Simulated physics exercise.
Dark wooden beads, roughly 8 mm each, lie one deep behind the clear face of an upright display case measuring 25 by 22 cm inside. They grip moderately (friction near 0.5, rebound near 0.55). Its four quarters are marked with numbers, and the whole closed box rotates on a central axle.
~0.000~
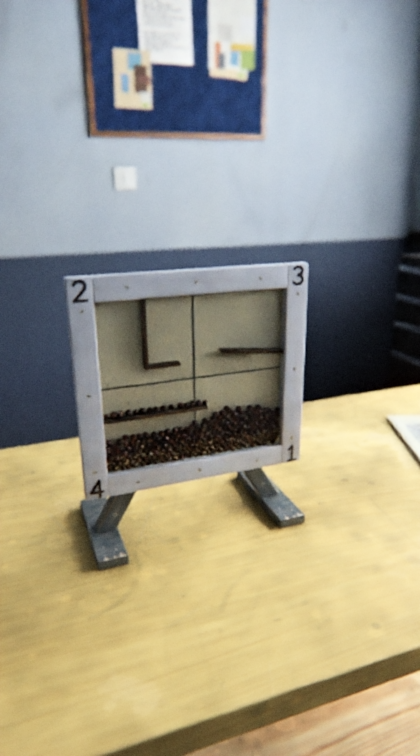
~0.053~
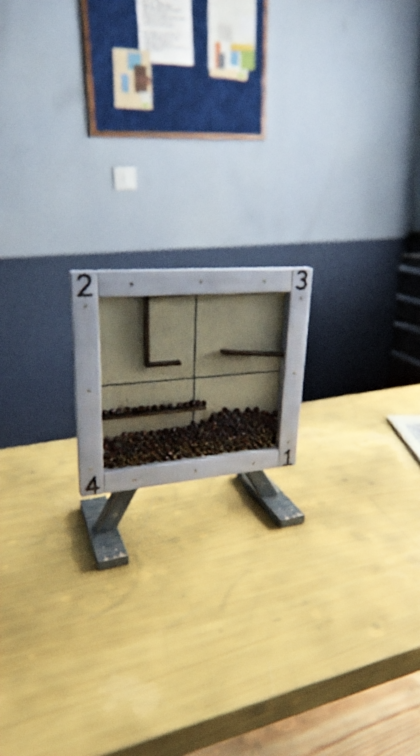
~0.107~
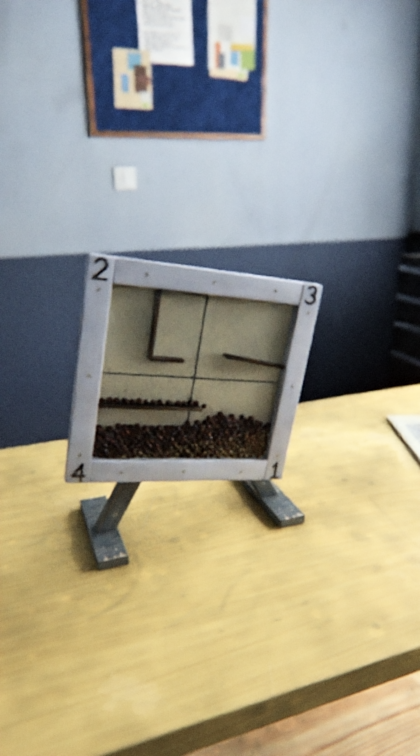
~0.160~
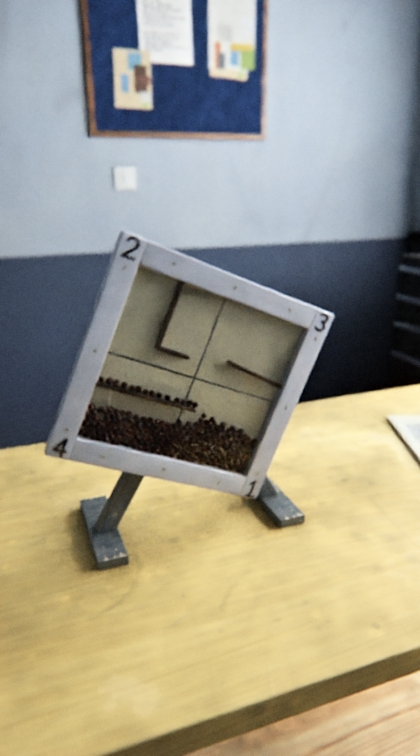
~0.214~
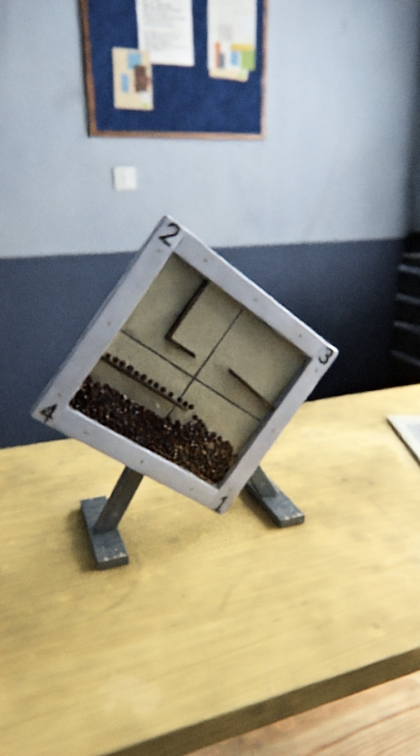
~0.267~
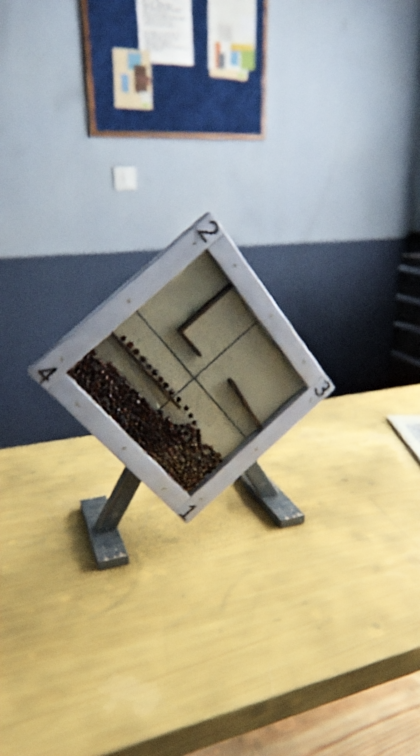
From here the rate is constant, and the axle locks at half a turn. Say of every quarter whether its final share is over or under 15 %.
Quarter 1 under, quarter 2 over, quarter 3 over, quarter 4 under 15 %.
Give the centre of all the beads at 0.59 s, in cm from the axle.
Some 8 cm left and 1 cm below.
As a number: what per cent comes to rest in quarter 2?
About 30 per cent.
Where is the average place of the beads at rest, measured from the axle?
Some 3 cm left and 6 cm below.
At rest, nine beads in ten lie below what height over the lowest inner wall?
About 10 cm.
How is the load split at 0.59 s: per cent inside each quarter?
Quarter 1: 80; quarter 2: 0; quarter 3: 20; quarter 4: 0.
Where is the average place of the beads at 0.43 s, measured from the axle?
About 7 cm left and 4 cm below.
After 0.43 s, it has turned 98°, the beads' middle is 7 cm left of and 4 cm below the axle; by quarter, no. 1, 75 %, no. 3, 5 %, no. 4, 20 %.
After 0.80 s, it has turned 180°, the beads' middle is 5 cm left of and 1 cm above the axle; by quarter, no. 1, 60 %, no. 2, 15 %, no. 3, 25 %.
In the end, by 2.4 s, no. 1, 5 %, no. 2, 30 %, no. 3, 60 %, no. 4, 0 %.
